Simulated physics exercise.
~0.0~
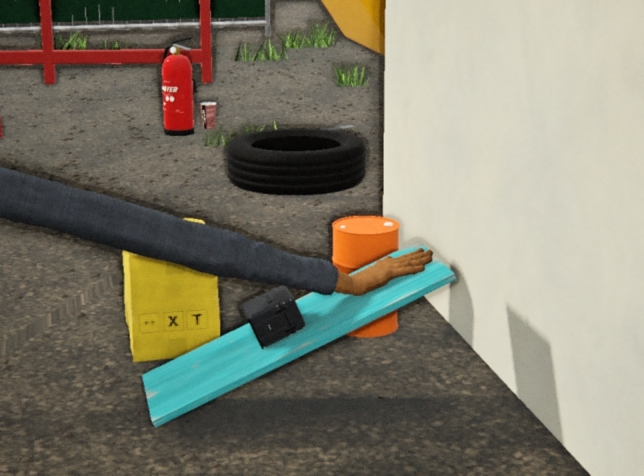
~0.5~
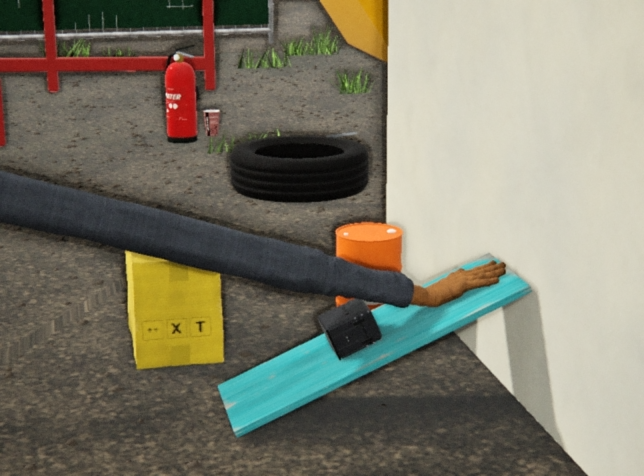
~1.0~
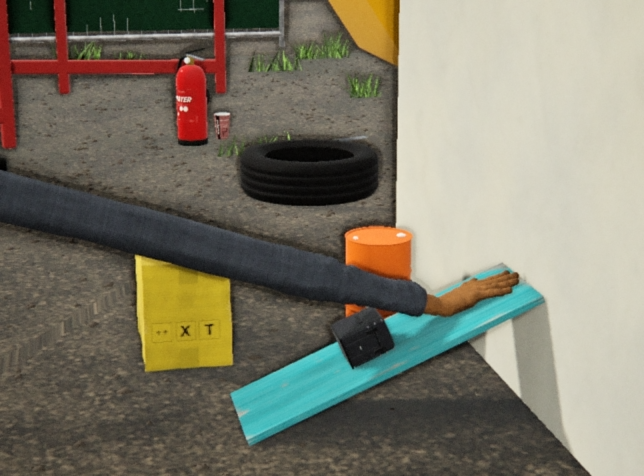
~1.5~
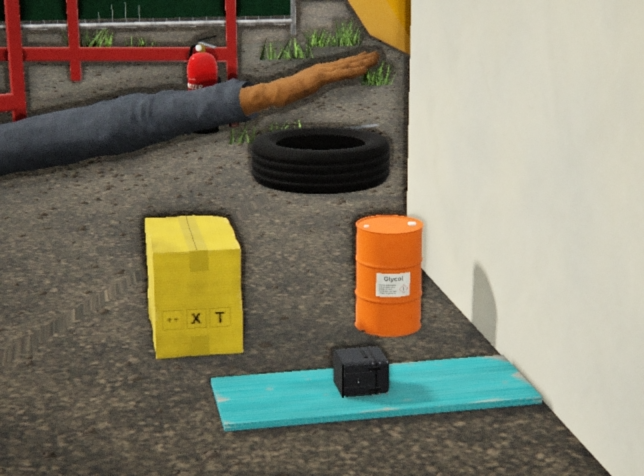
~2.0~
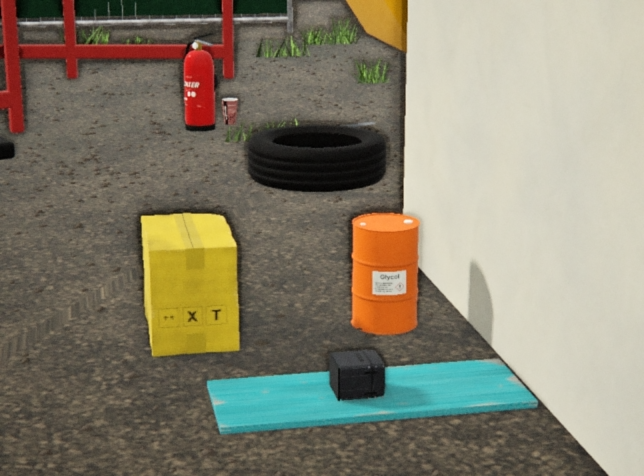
A hand in a dark sleeve reaches in from the left and holds a turquoise board at a slant, a small black box resting on it, in a paved yard seen from slightly above with a gently swaying view. A yellow box stands at left, an orange canister near the pale wall at right, and a tyre and red extinguisher behind. The hand moves the board rightward until it leans against the wall. The fingers let go and the arm draws back as the board slides down. It ends flat on the ground, the black box still on top.
